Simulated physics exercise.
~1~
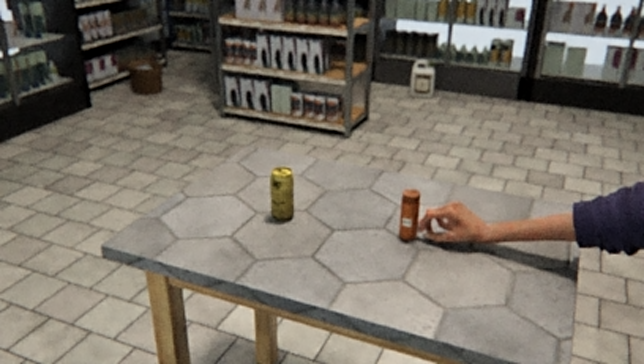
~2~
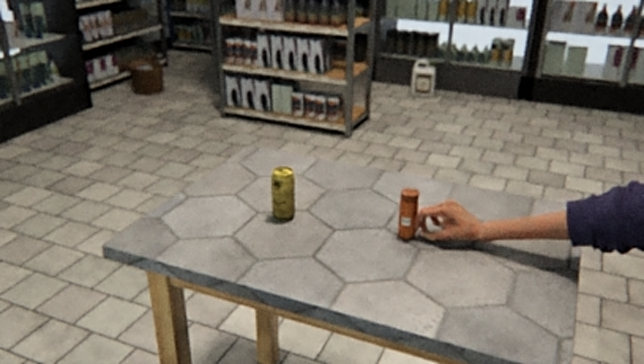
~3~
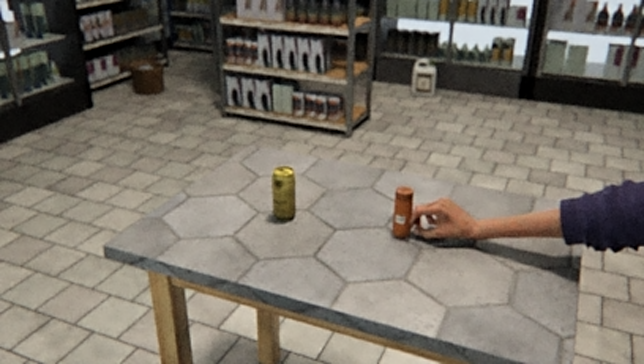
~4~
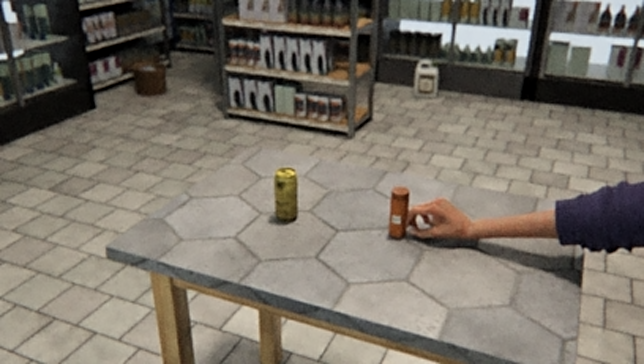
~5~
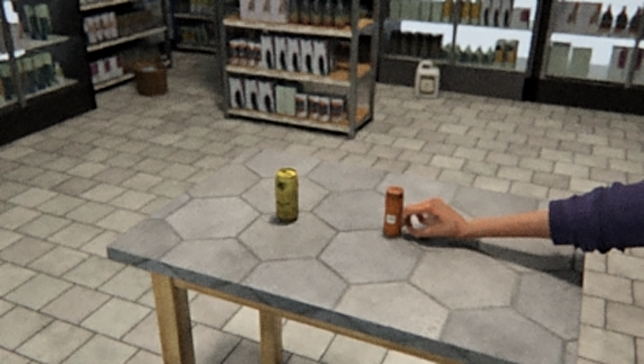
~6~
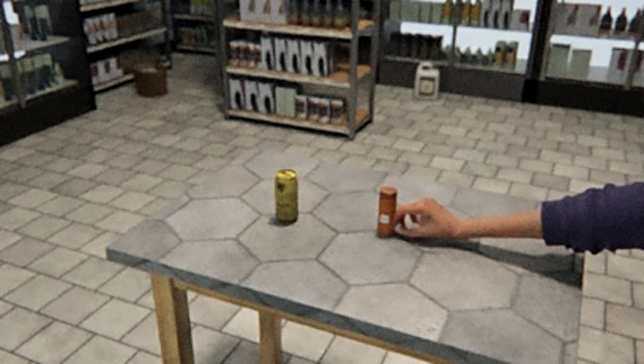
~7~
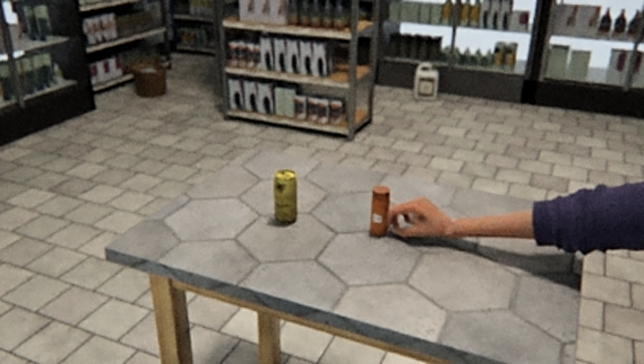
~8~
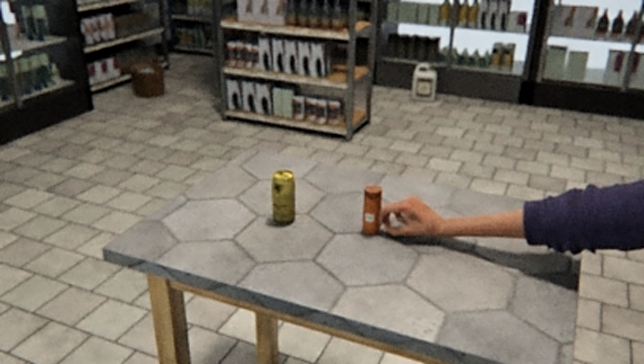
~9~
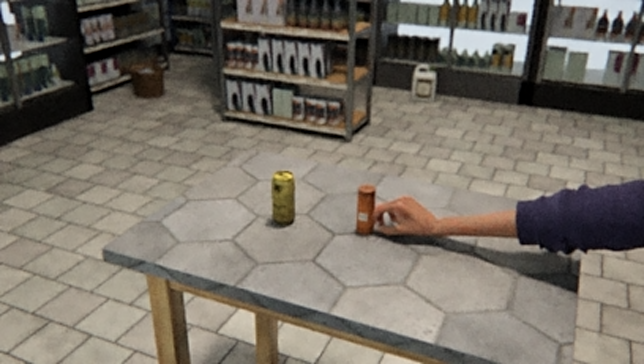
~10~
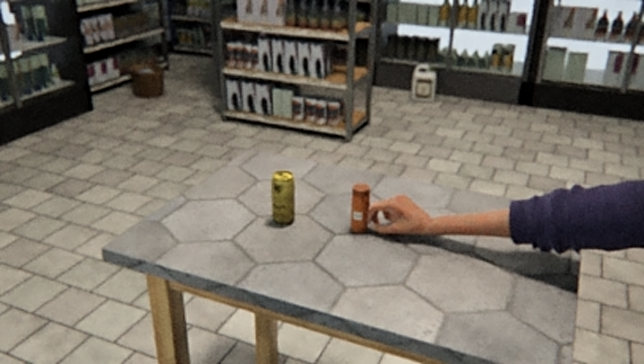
An orange shaker stands upright on a table topped with grey hexagonal tiles, with the fingers of a hand in a dark purple sleeve at its right side. A yellow can stands to its left, and stocked shelves line the tiled room behind. After barely moving at first, the shaker begins to slide slowly left as the hand pushes it. It keeps gliding steadily across the tabletop, staying upright and closing much of the gap to the can. At the end, the shaker is still standing, short of the unmoved can, with the fingers beside it.
